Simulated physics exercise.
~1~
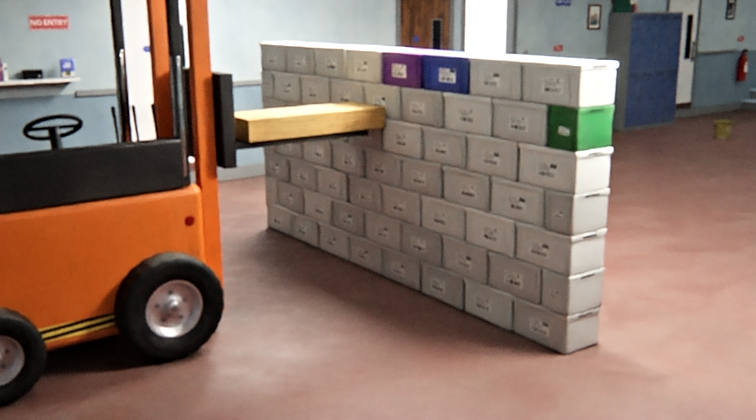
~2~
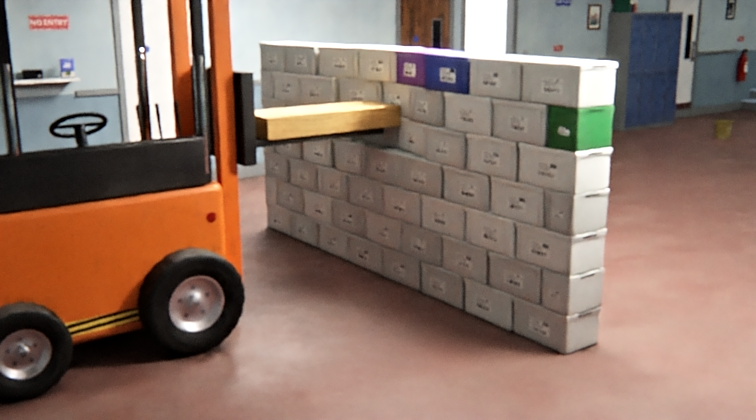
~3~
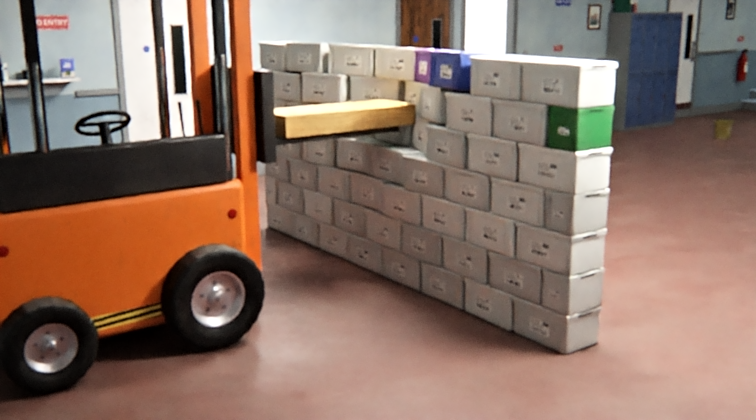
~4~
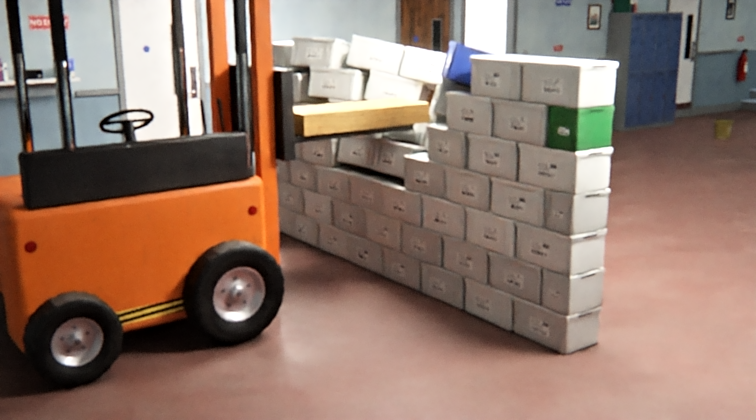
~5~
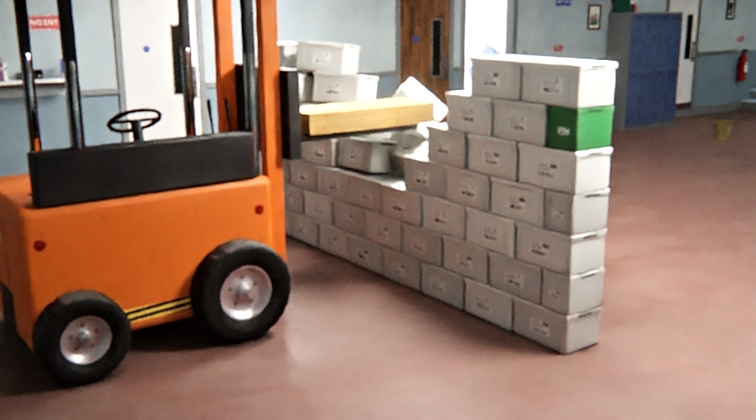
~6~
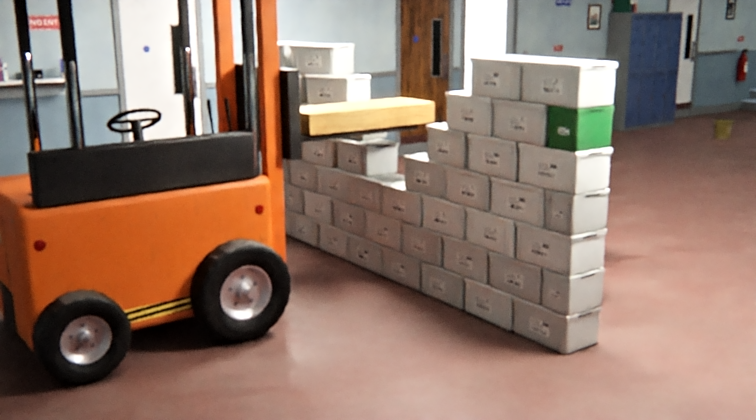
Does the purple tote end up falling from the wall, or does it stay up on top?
It falls. The load shoves the upper part of the wall, and the purple tote drops from the top row along with its neighbours.
